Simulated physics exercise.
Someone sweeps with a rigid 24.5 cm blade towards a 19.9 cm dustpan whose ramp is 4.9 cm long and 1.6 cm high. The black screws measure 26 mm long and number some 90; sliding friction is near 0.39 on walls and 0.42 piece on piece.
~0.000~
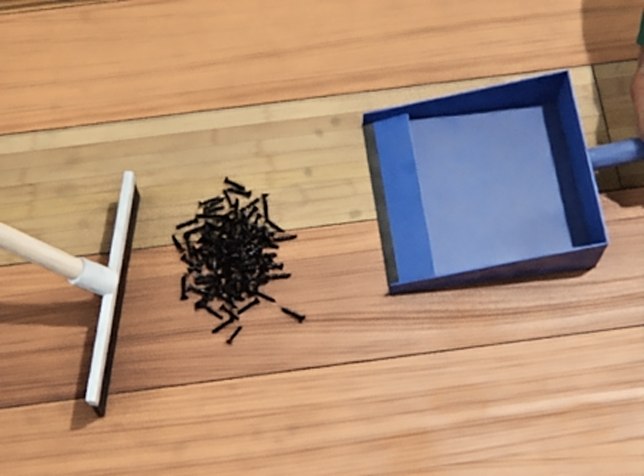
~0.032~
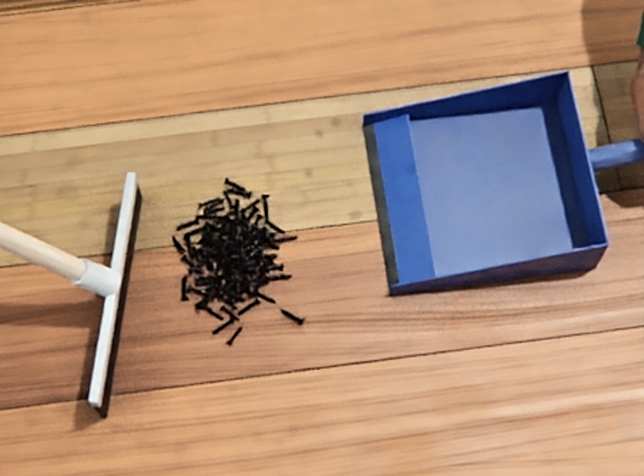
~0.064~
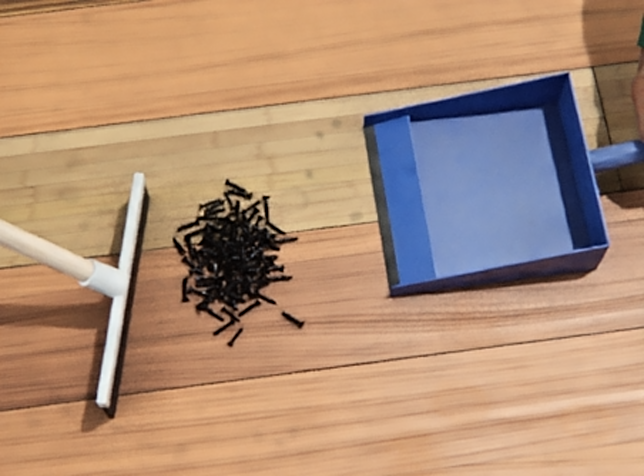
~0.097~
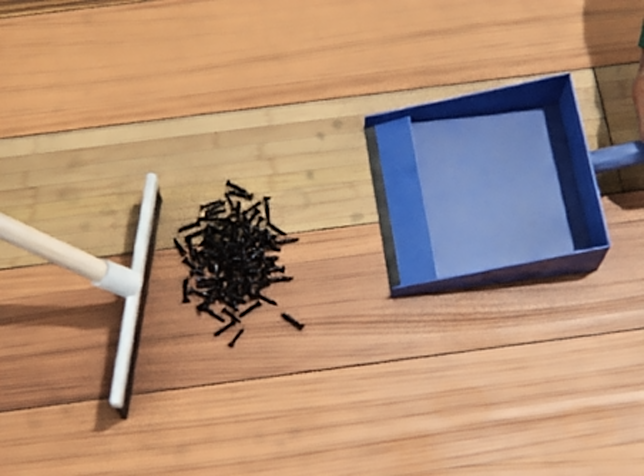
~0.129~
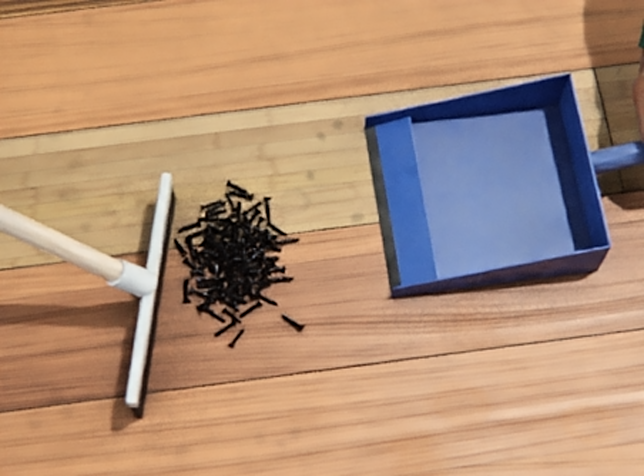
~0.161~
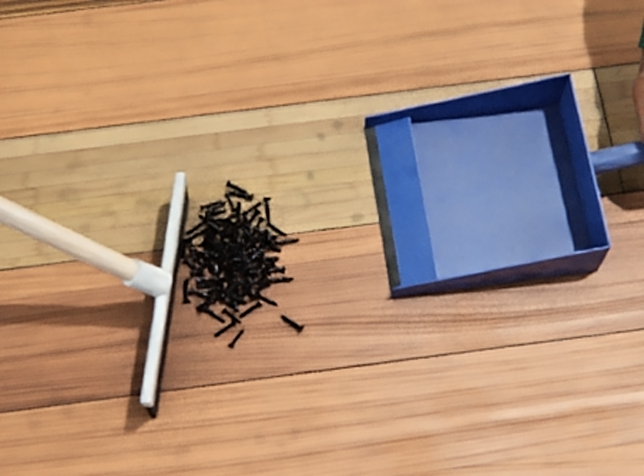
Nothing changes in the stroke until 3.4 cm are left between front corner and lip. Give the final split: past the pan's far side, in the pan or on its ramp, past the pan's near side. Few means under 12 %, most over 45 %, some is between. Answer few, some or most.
Far side: Few, pan: Few, near side: Some.
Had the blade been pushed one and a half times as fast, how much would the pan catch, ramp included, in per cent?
Then about 20 per cent.
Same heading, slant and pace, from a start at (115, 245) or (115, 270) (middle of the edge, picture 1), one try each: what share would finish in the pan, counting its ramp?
Some 0 and 5 per cent.
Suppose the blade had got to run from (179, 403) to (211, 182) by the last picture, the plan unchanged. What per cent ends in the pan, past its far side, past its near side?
Pan 25, far 0, near 25.
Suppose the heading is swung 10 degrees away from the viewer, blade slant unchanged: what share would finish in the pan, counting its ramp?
Then about 5 per cent.
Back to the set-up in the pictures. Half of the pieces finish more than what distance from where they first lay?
Roughly 14 cm.
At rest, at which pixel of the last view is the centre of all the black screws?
At about (365, 260).
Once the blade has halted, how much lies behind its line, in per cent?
Some 5 per cent.
After 0.35 s, middle of the blade 14 cm from the lip; 0 % over the lip, far side 0 %, near side 10 %.
After 0.47 s, middle of the blade 9 cm from the lip; 0 % over the lip, far side 0 %, near side 15 %.
After 0.73 s, middle of the blade 6 cm from the lip; 10 % over the lip, far side 0 %, near side 20 %.
At rest (1.7 s), far side 0 %, pan 5 %, near side 20 %, in front of the lip or behind the blade 70 %.
